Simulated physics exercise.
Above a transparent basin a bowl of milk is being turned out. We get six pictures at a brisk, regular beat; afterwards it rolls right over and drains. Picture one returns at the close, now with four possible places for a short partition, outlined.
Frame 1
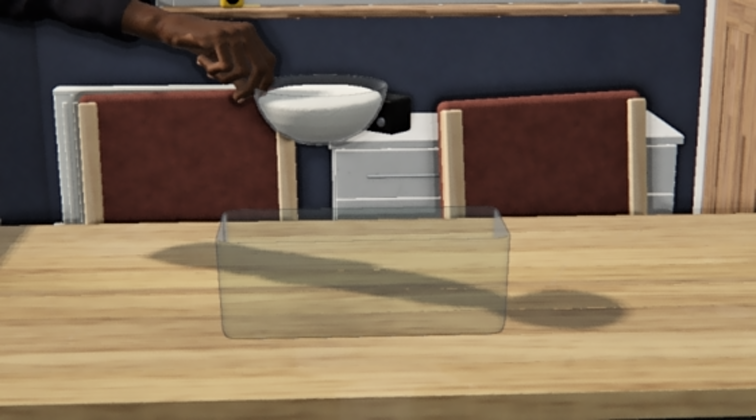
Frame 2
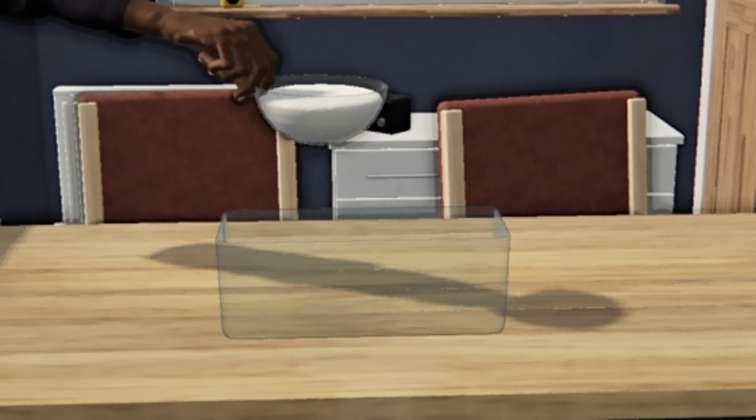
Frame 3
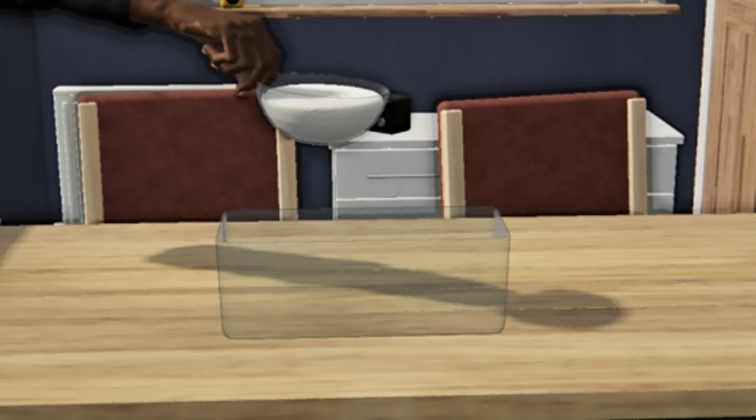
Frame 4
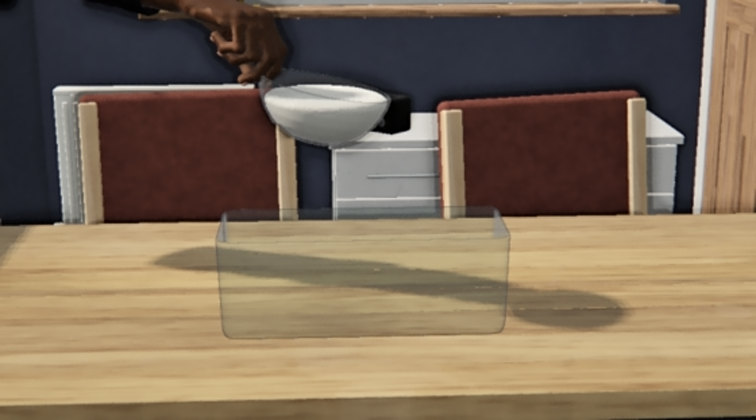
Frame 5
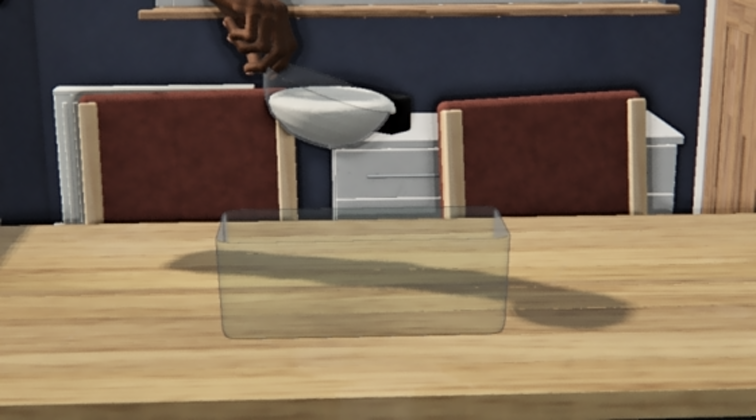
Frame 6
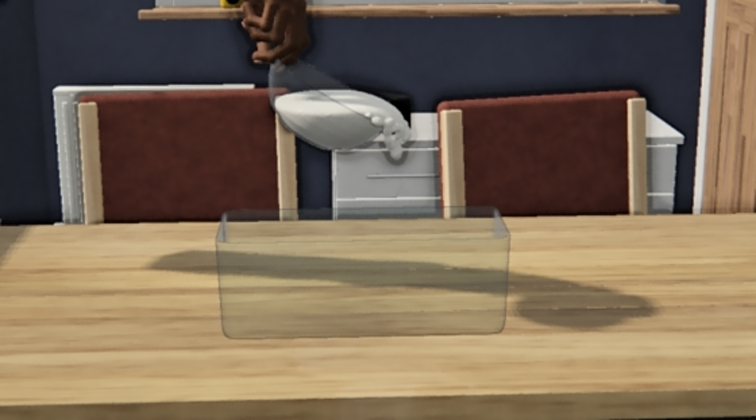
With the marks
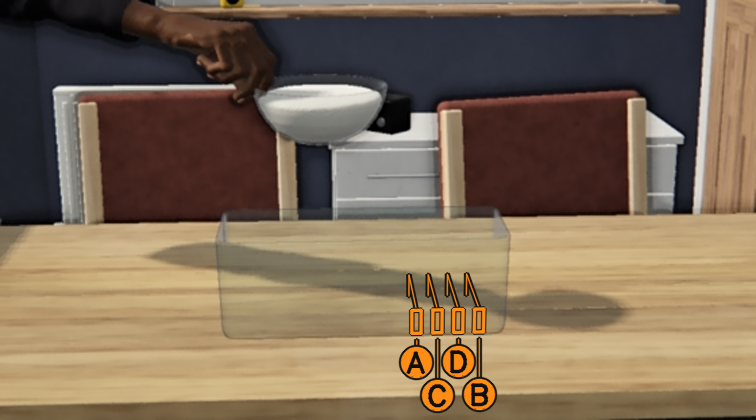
A hand held a clear bowl of milk above an empty see-through basin on a wooden table, then slowly tilted it to the right until a little milk slipped over the lip.
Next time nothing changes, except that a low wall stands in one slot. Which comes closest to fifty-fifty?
Position C.
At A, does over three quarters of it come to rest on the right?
No.
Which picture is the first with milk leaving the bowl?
In picture 5.
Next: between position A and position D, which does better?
A.
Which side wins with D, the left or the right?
The left side.
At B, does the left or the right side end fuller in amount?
More ends on the left.
On the marked copy, A at (416, 340); B at (479, 338); C at (437, 339); D at (458, 339).
With A, about 36 % ends left of the wall and 64 % right of it.
With B, about 90 % ends left of the wall and 9 % right of it.
With C, about 51 % ends left of the wall and 48 % right of it.
With D, about 72 % ends left of the wall and 28 % right of it.
